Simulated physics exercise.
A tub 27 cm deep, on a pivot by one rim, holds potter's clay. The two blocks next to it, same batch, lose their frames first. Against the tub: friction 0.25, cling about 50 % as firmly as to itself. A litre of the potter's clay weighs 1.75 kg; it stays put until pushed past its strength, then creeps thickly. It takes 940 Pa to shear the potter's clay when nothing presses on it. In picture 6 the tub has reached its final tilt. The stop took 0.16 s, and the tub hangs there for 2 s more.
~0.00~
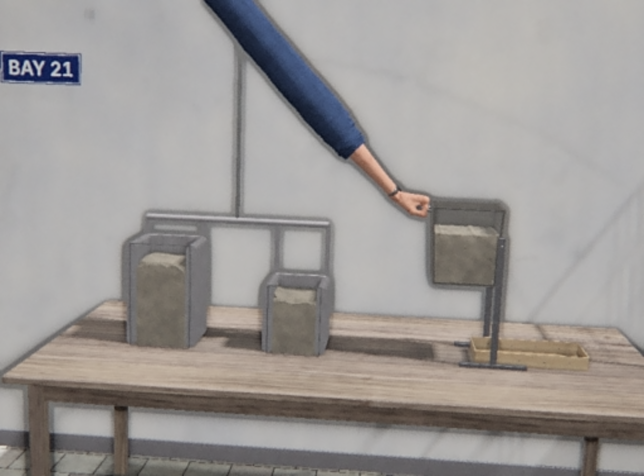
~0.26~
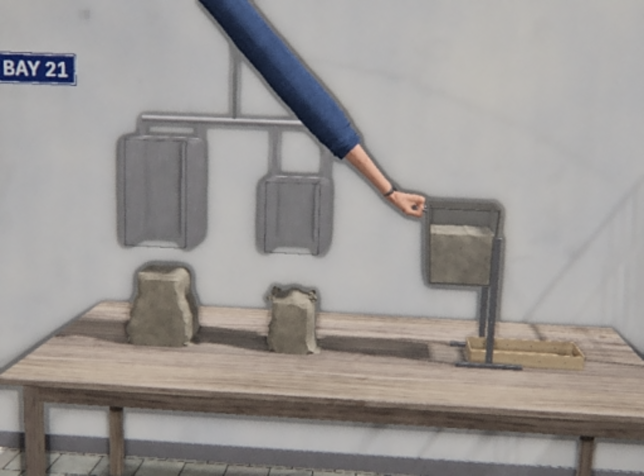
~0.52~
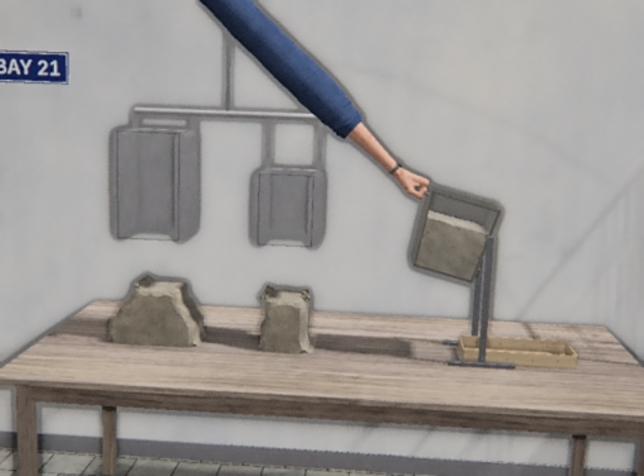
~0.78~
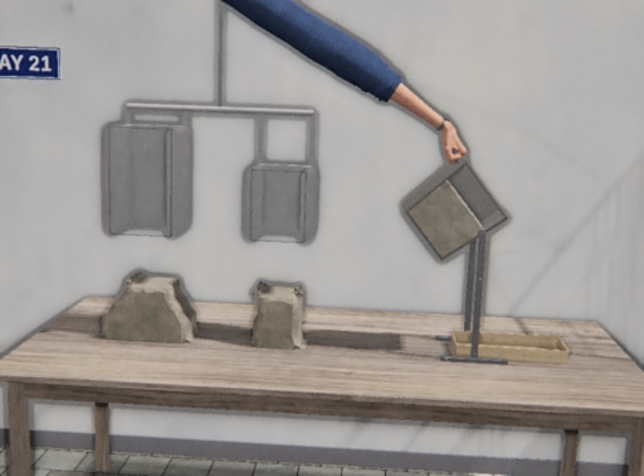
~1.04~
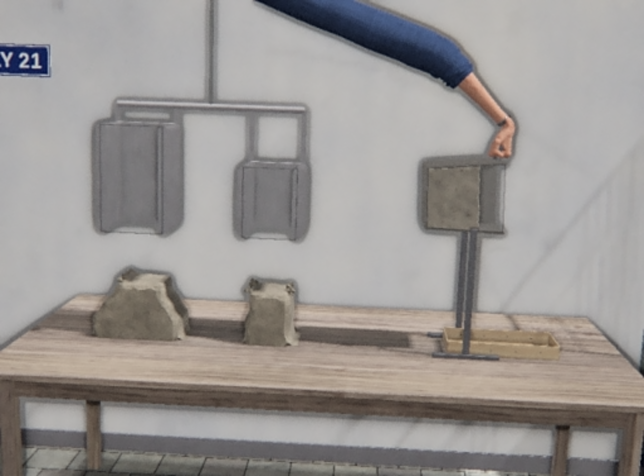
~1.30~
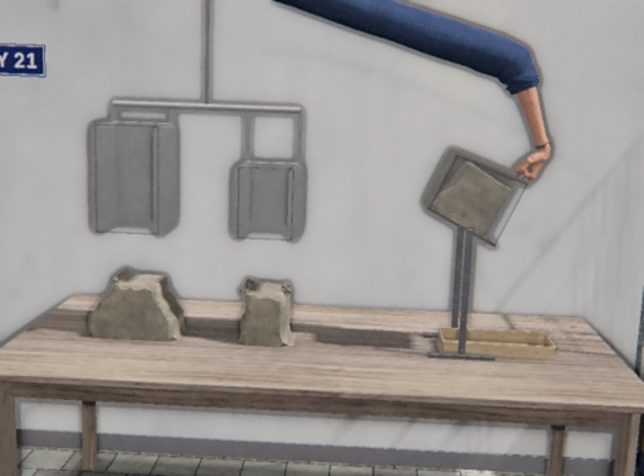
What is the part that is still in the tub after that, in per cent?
It comes to some 0 %.
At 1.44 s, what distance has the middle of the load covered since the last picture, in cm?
Roughly 8 cm.
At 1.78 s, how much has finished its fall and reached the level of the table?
Near 65 %.
By 1.44 s, the tub is at 114 degrees and holds 82 %.
By 1.61 s, the tub is at 114 degrees and holds 29 %.
By 1.78 s, the tub is at 114 degrees and holds 3 %.
By 1.95 s, the tub is at 114 degrees and holds 0 %.
By 3.30 s, at the end, the tub is at 114 degrees and holds 0 %.
